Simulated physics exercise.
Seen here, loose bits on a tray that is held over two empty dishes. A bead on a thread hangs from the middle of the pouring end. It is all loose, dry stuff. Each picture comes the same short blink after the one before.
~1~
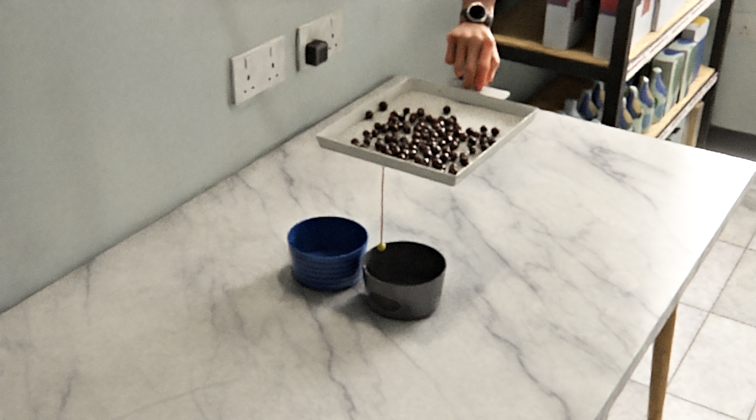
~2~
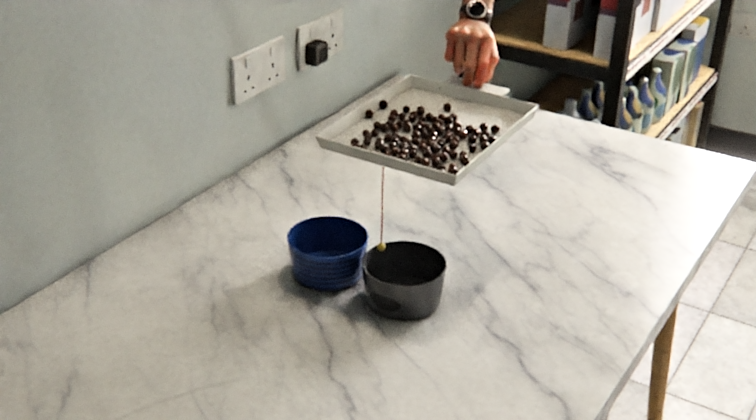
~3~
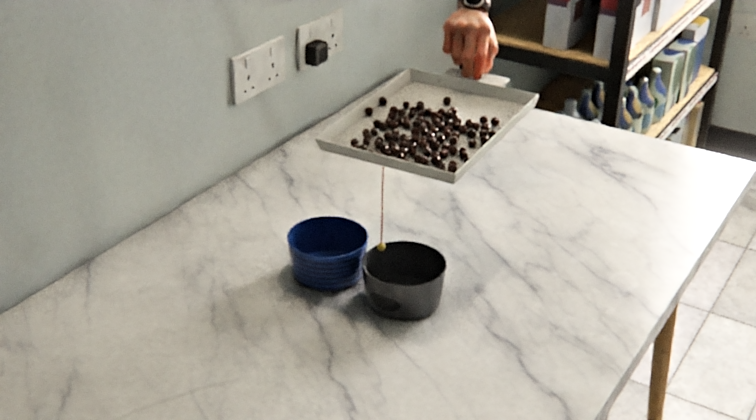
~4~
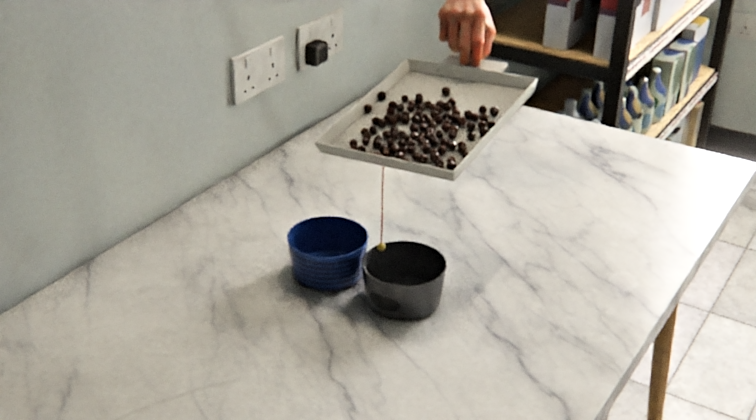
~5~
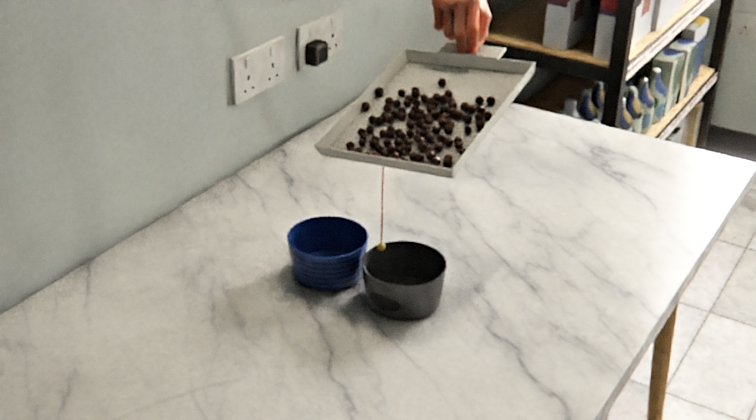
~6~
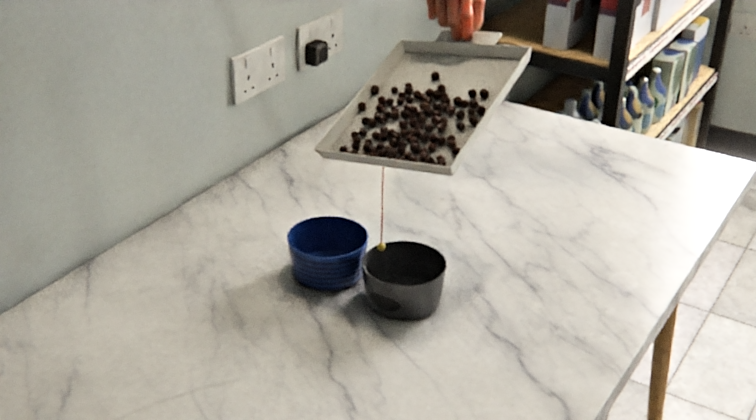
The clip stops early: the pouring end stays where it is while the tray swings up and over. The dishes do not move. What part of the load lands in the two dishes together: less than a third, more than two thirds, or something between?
They take over two thirds between them.
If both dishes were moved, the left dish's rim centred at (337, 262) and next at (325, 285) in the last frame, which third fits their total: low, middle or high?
At the first place the middle third, at the second under a third.
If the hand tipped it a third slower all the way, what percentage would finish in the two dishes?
Some 90 per cent.
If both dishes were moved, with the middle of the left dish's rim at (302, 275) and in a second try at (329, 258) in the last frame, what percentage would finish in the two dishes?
First some 0, then 60 per cent.
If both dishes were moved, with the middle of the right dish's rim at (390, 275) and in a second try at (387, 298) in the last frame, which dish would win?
The first try: The left one. The second: The left dish.
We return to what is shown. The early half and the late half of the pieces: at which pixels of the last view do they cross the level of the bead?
Early half (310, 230), late half (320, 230).
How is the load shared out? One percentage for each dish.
Left dish near 90 in a hundred; right dish near 0.
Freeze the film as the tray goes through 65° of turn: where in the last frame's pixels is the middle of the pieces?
At about (354, 148).
Soon after the last picture, tray tipped steeply; most on the tray; a stray few in the left dish; a small part in the air.
A little later, tray tipped past a quarter turn; a small part on the tray; about two thirds in the left dish; a small part outside both; a small part in the air.
Later still, tray tipped past a quarter turn; most in the left dish; a small part outside both.
By the end, tray tipped past a quarter turn; none in the right dish; most in the left dish; a small part outside both.
